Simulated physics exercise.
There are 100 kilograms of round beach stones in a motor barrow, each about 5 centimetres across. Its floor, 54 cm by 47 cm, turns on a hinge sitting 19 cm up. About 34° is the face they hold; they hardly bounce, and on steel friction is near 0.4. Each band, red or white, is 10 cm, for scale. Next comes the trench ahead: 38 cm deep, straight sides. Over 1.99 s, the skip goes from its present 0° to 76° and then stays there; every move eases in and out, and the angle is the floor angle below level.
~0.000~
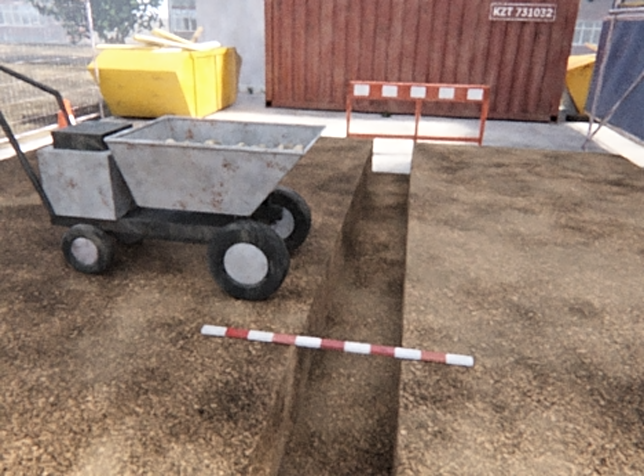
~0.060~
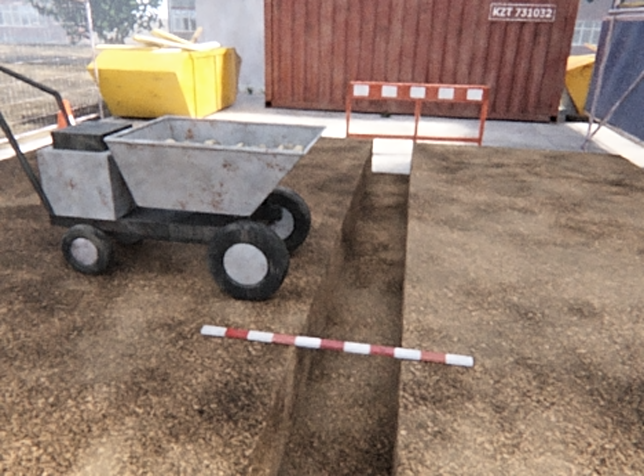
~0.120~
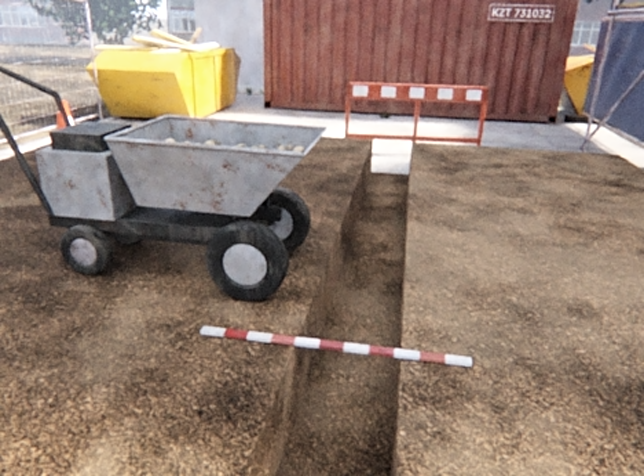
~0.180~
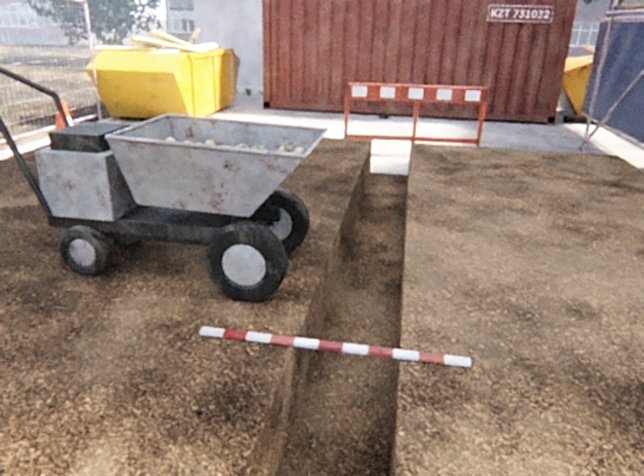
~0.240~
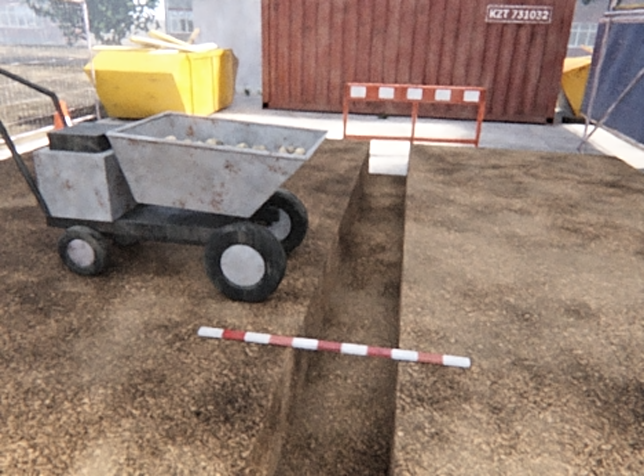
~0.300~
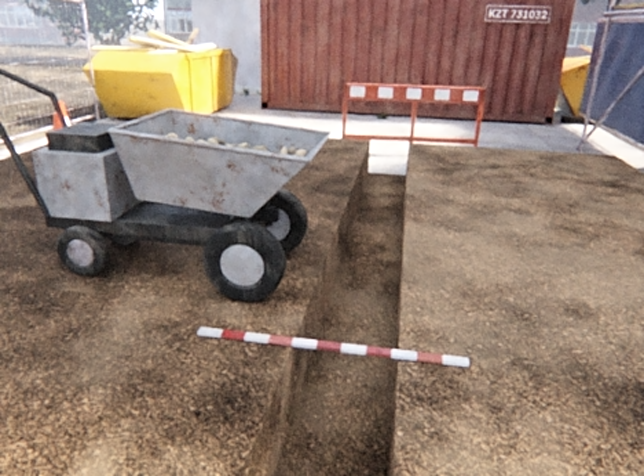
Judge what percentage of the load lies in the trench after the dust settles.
About 62 %.
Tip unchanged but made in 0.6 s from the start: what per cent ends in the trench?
About 45 percent, I'd say.
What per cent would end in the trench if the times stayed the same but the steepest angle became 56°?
In that case some 50 per cent.
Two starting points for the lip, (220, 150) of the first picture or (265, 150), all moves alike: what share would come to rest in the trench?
That gives roughly 95 per cent and roughly 100 per cent.
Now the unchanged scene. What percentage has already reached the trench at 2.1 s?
Some 40 per cent.
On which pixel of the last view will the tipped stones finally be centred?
Somewhere around (385, 335) in the last picture.
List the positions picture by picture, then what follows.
Lip at (303, 153), floor tilted 0°, highest stones at (230, 148), in the first picture.
Lip at (303, 154), floor tilted 0°, highest stones at (230, 148); the stones move at 0.0 m/s on average, in the second picture.
The skip is at 1°, its lip at (303, 155); the top of the load is at (230, 148); the stones move at 0.1 m/s on average, in the third picture.
Lip at (305, 157), floor tilted 2°, highest stones at (211, 146); the stones move at 0.1 m/s on average, in the fourth picture.
Lip at (306, 159), floor tilted 3°, highest stones at (197, 145); the stones move at 0.2 m/s on average, in the fifth picture.
Lip at (309, 161), floor tilted 5°, highest stones at (193, 143); the stones move at 0.2 m/s on average, in the sixth picture.
After 1.5 s the floor is at 64°; 96 % in the skip, 4 % in the trench, 1 % past the trench; the foremost stones are at (402, 268).
After 2.1 s the floor is at 76°; 23 % in the skip, 40 % in the trench, 37 % past the trench; the foremost stones are at (515, 292).
After 2.4 s the floor is at 76°; 3 % in the skip, 58 % in the trench, 39 % past the trench; the foremost stones are at (541, 290).
After 4.4 s the floor is at 76°; 0 % in the skip, 62 % in the trench, 38 % past the trench; the foremost stones are at (543, 290).
